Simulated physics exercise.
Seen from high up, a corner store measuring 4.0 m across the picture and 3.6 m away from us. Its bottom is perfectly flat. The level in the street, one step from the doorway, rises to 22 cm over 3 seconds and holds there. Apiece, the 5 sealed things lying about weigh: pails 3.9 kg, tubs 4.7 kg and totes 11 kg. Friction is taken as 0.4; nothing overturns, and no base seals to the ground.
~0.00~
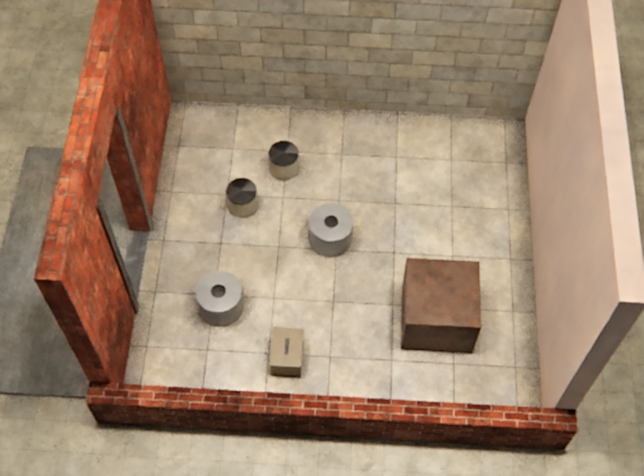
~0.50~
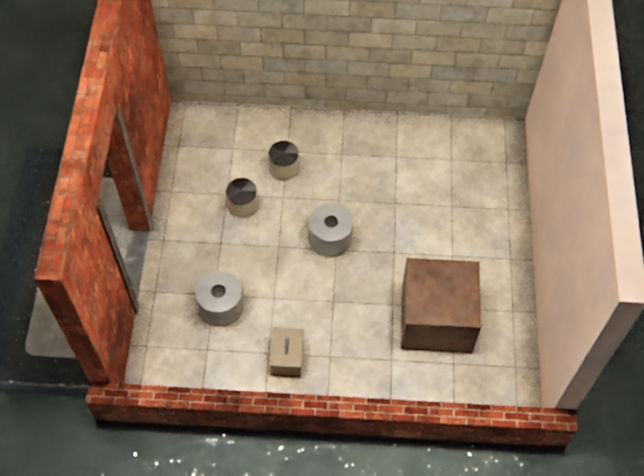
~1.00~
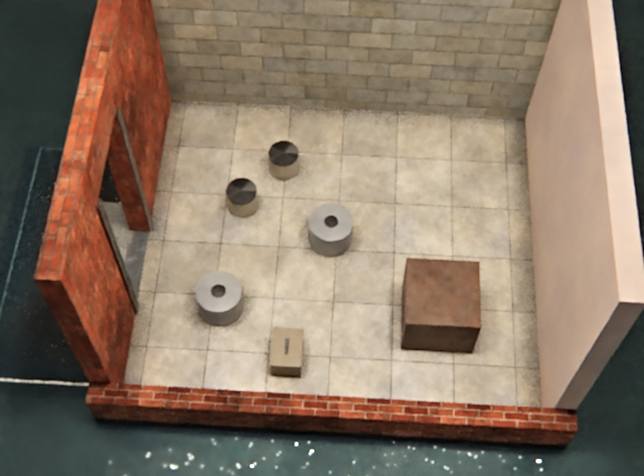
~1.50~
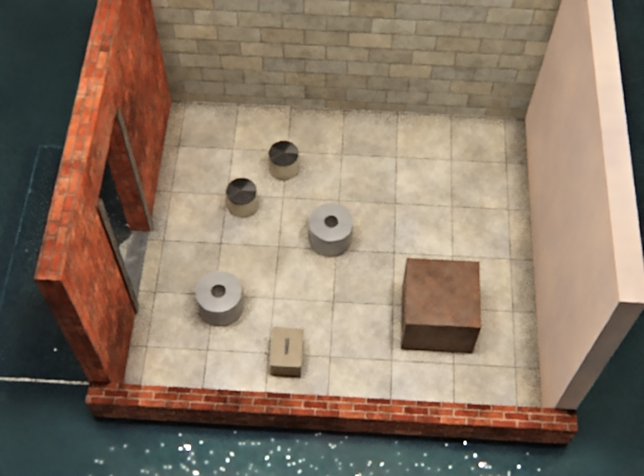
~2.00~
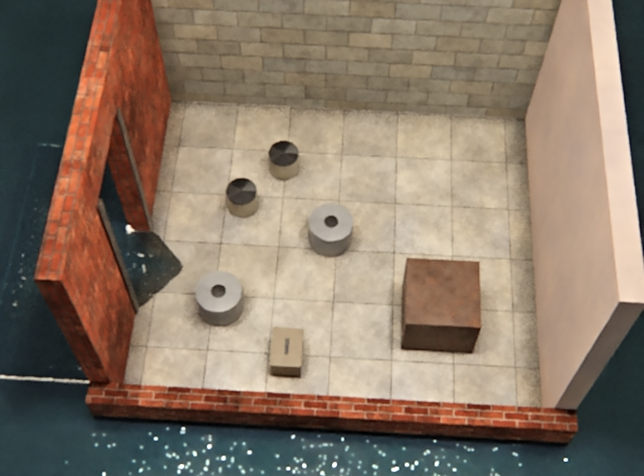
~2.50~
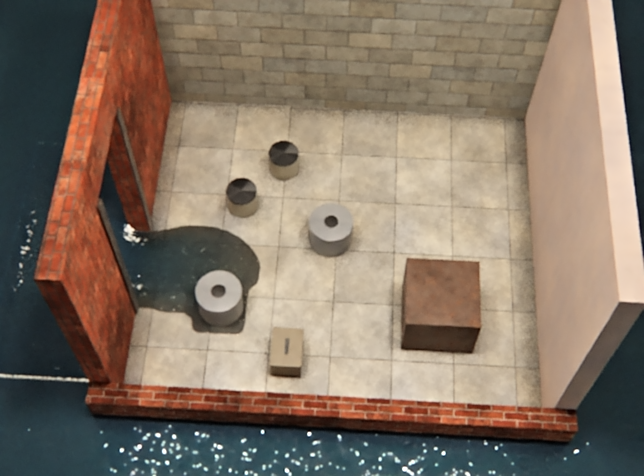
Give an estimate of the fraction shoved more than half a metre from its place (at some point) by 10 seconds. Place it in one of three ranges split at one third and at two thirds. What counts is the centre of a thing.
Range: The middle, one to two thirds.
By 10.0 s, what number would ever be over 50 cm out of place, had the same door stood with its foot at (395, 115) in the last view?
Then it comes to 3.
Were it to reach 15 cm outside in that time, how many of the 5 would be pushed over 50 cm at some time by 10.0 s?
You'd get 2 in that case.
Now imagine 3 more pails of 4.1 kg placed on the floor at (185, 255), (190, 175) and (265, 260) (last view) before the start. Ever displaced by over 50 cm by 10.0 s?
Taking them in order, the first is beyond that distance, the second is within that distance and the third is beyond that distance.
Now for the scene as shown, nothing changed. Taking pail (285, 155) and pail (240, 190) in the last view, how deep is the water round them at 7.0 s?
Some 1 cm at the first, some 3 cm at the second.
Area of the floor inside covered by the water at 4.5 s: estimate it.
Flooded: Near 9.0 m2.
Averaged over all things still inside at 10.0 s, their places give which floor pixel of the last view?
(340, 204).
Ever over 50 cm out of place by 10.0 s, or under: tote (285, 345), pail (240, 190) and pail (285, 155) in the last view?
First farther, then not as far, then not as far.
After 3.5 s 0 of 5 are over 50 cm from their spots; 0 afloat.
After 4.5 s 1 of 5 are over 50 cm from their spots; 1 afloat.
After 7.0 s 2 of 5 are over 50 cm from their spots; 2 afloat.
After 10.0 s 3 of 5 are over 50 cm from their spots, and 3 have been at some point; 5 afloat.
